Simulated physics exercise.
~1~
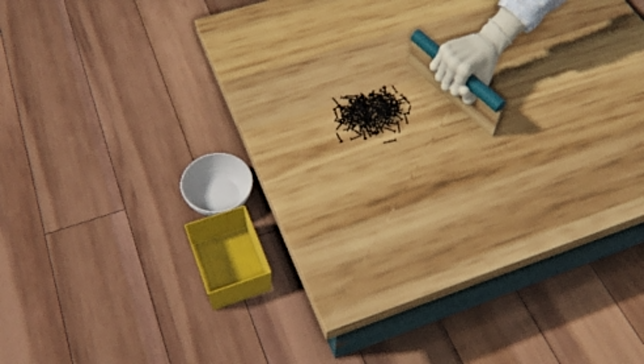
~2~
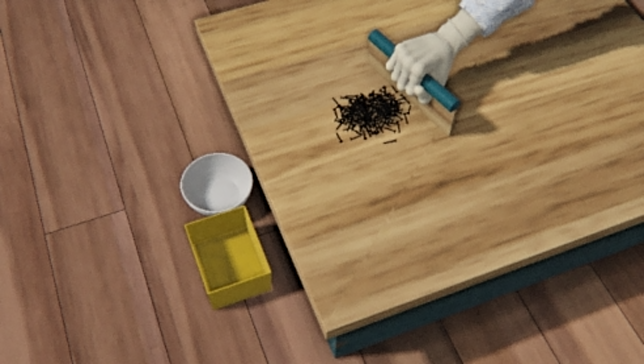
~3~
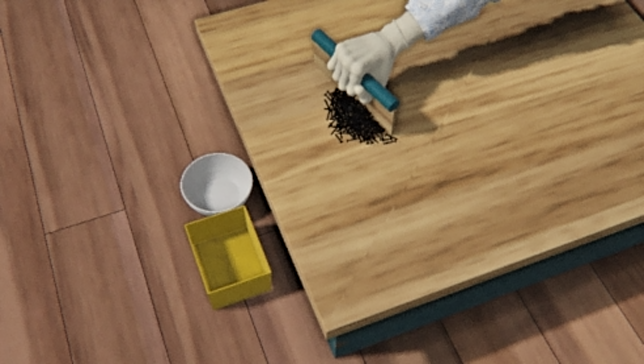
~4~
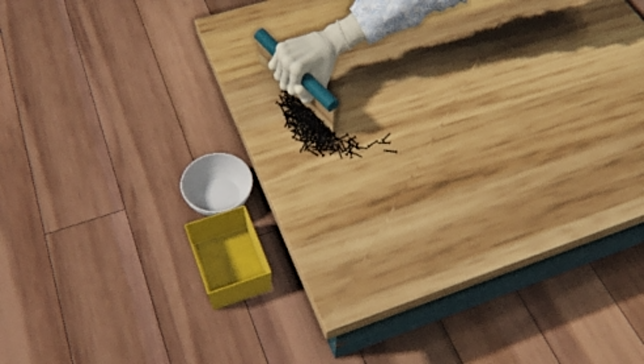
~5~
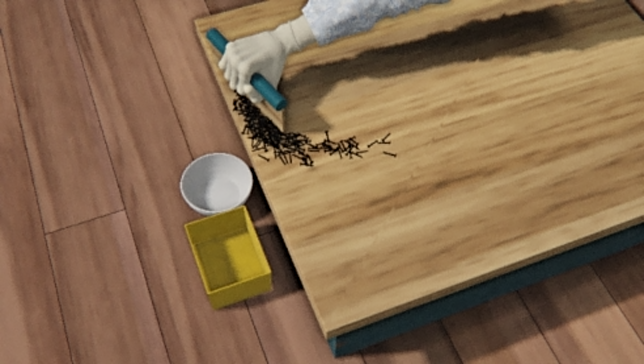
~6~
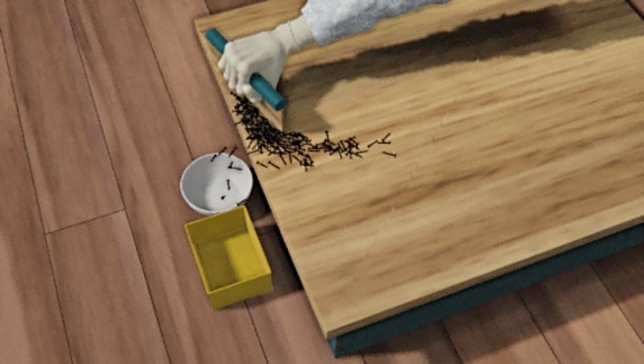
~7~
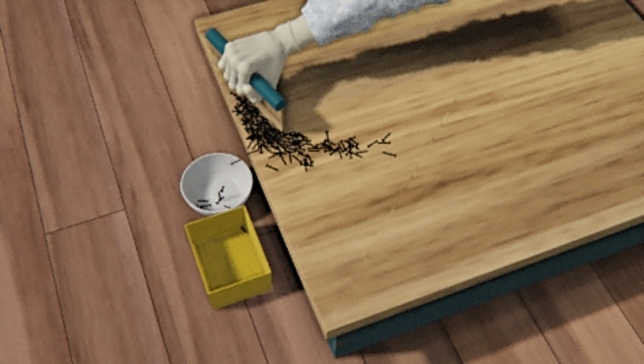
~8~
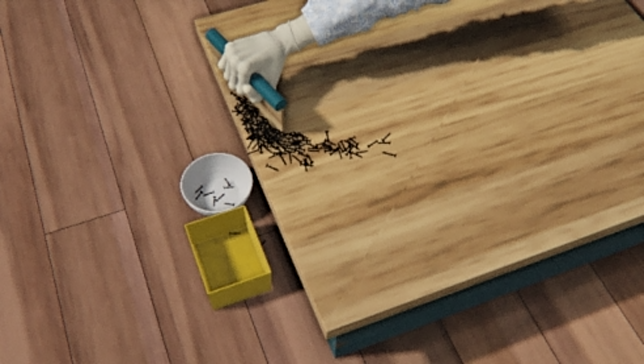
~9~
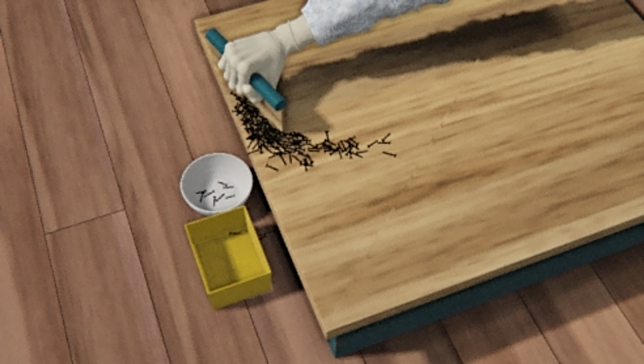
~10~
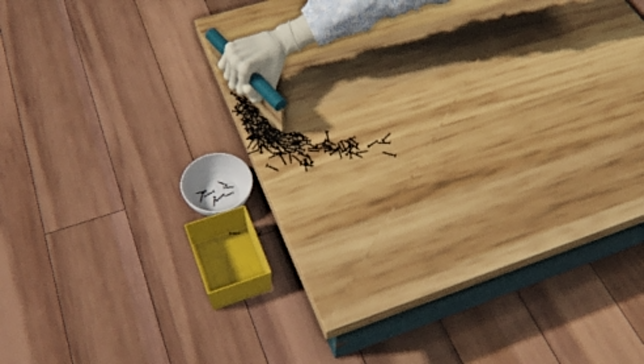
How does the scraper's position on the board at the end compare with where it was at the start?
It starts to the right of the pile of black screws and ends well to the left, stopped at the left edge of the board.
